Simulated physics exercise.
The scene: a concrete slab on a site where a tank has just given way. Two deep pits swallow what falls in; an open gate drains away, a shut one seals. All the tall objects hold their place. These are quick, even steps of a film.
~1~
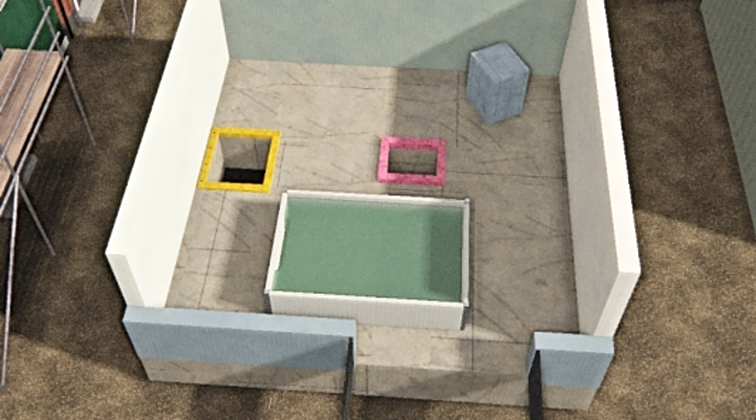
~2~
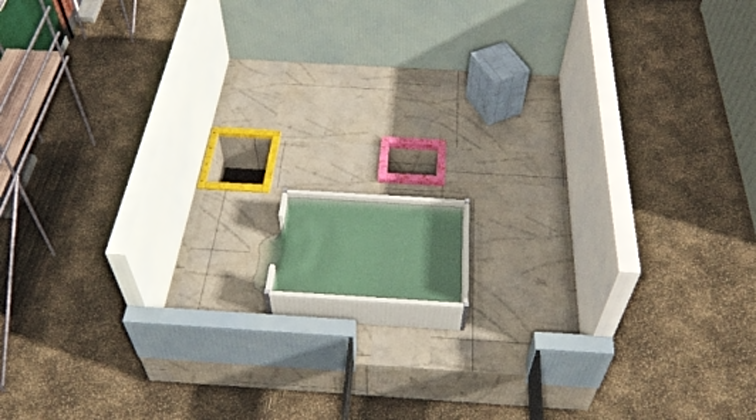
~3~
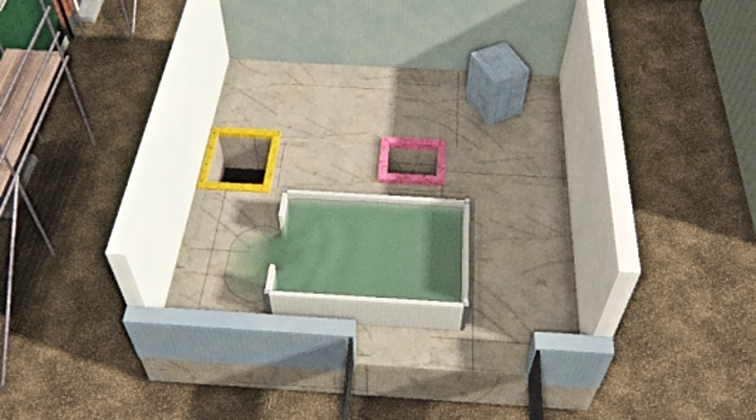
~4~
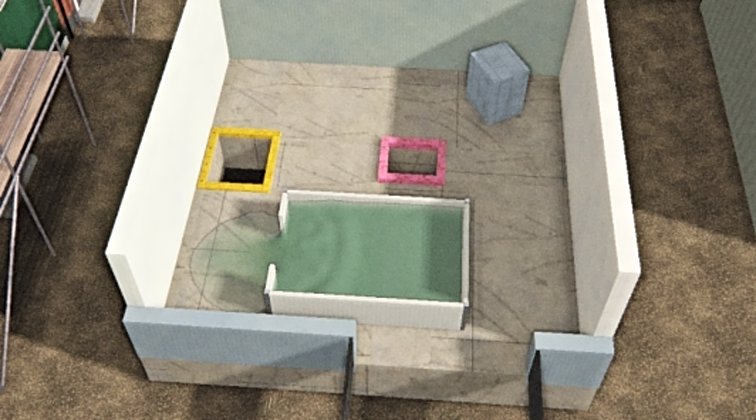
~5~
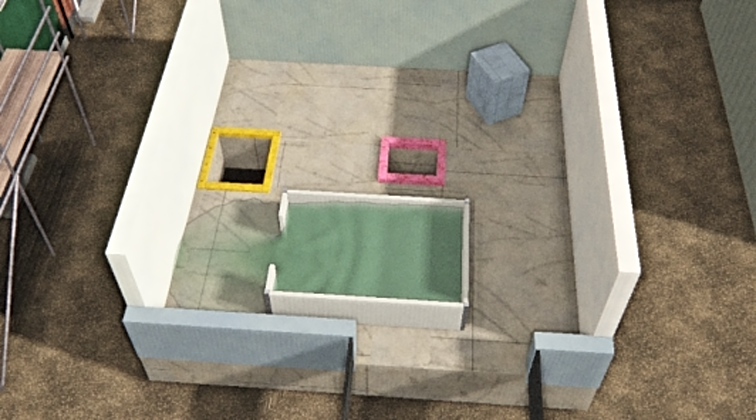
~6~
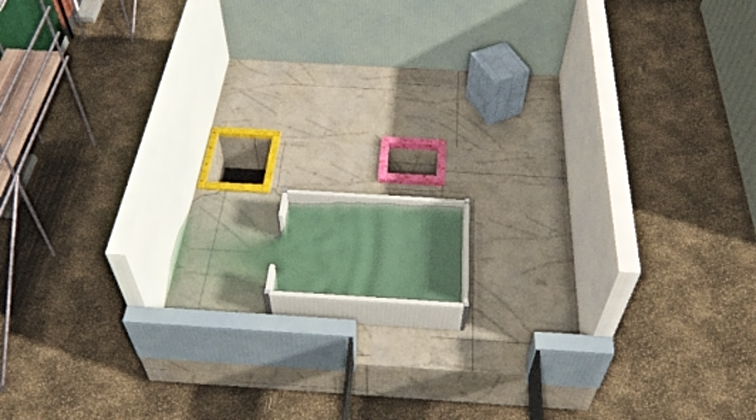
At the start, green water sits still in a white-walled tank on a concrete slab, near yellow-rimmed and pink-rimmed pits and a grey block. A gap opens in the tank's left side, and water pours out leftward, spreading thinly across the slab to the left wall.
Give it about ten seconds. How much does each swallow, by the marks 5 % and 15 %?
One by one: The gate takes between 5 and 15 %; the yellow pit takes over 15 %; the pink pit takes under 5 %.
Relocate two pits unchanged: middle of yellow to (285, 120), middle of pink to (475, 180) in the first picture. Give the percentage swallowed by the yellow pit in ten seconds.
In per cent: Yellow 10.
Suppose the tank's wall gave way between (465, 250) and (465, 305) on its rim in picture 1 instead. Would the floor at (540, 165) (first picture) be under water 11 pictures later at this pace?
At that place: Under water.
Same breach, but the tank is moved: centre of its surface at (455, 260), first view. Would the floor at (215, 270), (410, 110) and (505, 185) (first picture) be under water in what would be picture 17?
One after the other: Covered, no water, free of water.
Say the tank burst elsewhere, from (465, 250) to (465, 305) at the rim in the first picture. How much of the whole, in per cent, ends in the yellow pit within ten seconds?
Per cent: Yellow 2.
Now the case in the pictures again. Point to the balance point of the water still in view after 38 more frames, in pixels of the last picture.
At about (322, 261).
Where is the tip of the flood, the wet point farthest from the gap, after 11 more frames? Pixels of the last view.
Around (228, 65).
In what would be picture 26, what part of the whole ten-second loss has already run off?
About 30 per cent.
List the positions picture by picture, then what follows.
In the first picture, still water in the water tank at (371, 249).
In the second picture, the front is at a hidden place, out from the gap at (281, 256).
In the third picture, the front is at (239, 243), out from the gap at (281, 258).
In the fourth picture, water pours out at (281, 258) and has run to (201, 250).
In the fifth picture, the front is at (185, 233), out from the gap at (281, 258).
In the sixth picture, the front is at (191, 208), out from the gap at (281, 257).
A moment on, water covers 15 % of the floor; the gate 0 %, the yellow pit 0 %, the pink pit 0 %.
Next, water covers 20 % of the floor; the gate 0 %, the yellow pit 4 %, the pink pit 0 %.
Then, water covers 30 % of the floor; the gate 0 %, the yellow pit 10 %, the pink pit 0 %.
Later, water covers 50 % of the floor; the gate 5 %, the yellow pit 20 %, the pink pit 0 %.
In the end, water covers 75 % of the floor; the gate 11 %, the yellow pit 28 %, the pink pit 0 %.
